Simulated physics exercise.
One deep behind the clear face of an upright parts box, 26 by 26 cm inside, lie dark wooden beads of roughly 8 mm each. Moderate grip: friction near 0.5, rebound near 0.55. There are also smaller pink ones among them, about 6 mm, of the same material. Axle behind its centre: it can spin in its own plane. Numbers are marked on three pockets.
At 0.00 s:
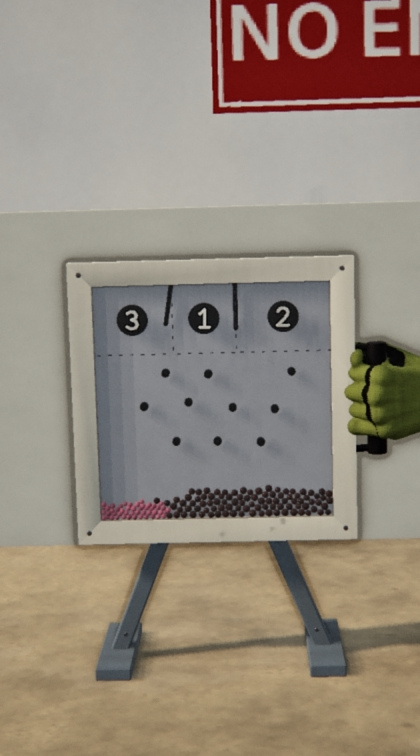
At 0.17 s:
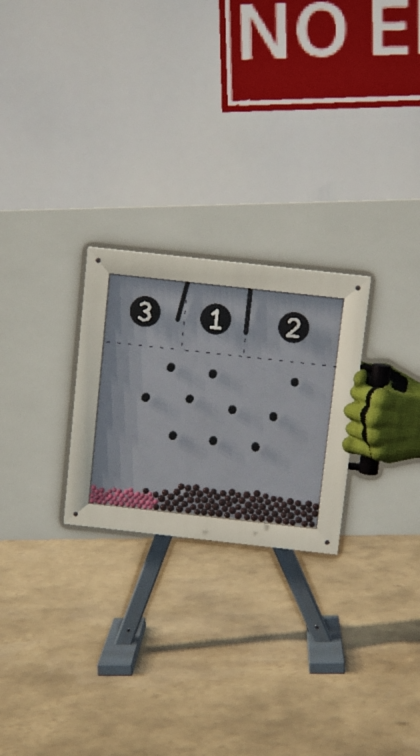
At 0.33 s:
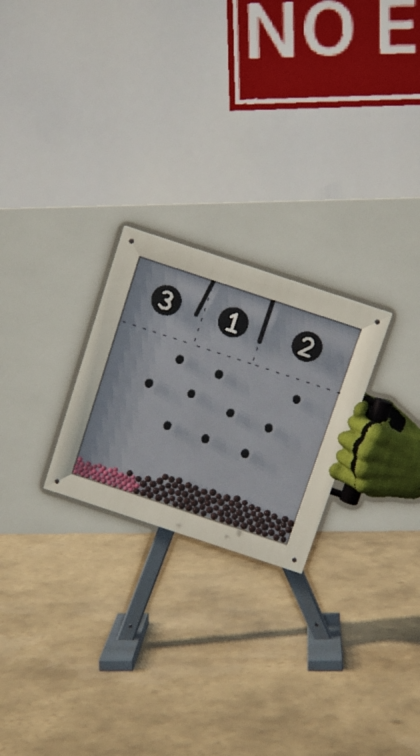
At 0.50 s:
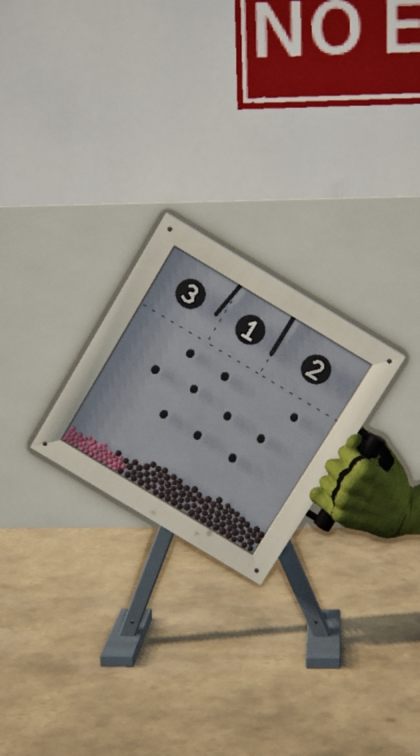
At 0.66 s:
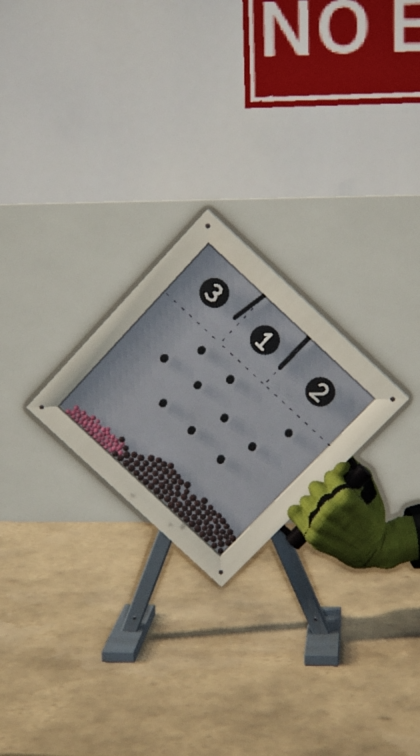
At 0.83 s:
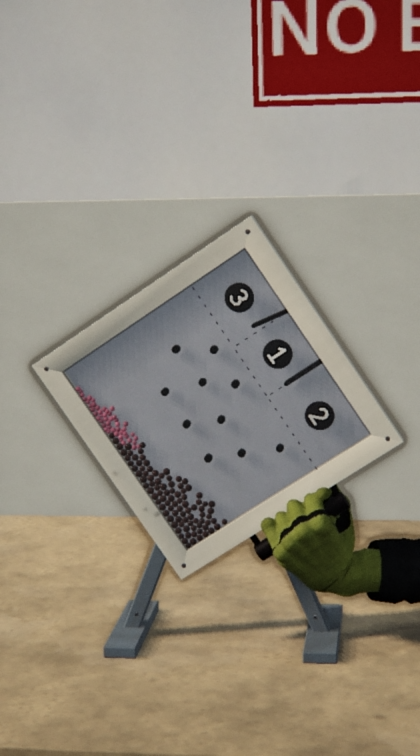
A green-gloved hand turns an upright box of dark and pink beads steadily clockwise.
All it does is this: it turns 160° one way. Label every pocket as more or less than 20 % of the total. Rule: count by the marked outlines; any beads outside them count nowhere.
No. 1: Less. 2: More. 3: Less.
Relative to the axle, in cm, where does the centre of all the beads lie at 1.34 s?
Roughly 9 centimetres to the left and 9 centimetres below.
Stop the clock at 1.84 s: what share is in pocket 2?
I'd say near 45 in a hundred.
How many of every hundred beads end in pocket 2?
Share: Approx. 80 %.
After 1.34 s, it stands 95° clockwise; the beads' middle is 9 cm left of and 9 cm below the centre; nothing in the marked areas.
After 1.84 s, it stands 133° clockwise; the beads' middle is 5 cm left of and 11 cm below the centre; no. 2, 45 %.
After 2.27 s, it stands 160° clockwise; the beads' middle is 7 cm left of and 11 cm below the centre; no. 2, 75 %.
All still by 3.0 s, it stands 160° clockwise; no. 1, 0 %, no. 2, 80 %, no. 3, 0 %, elsewhere 20 %.
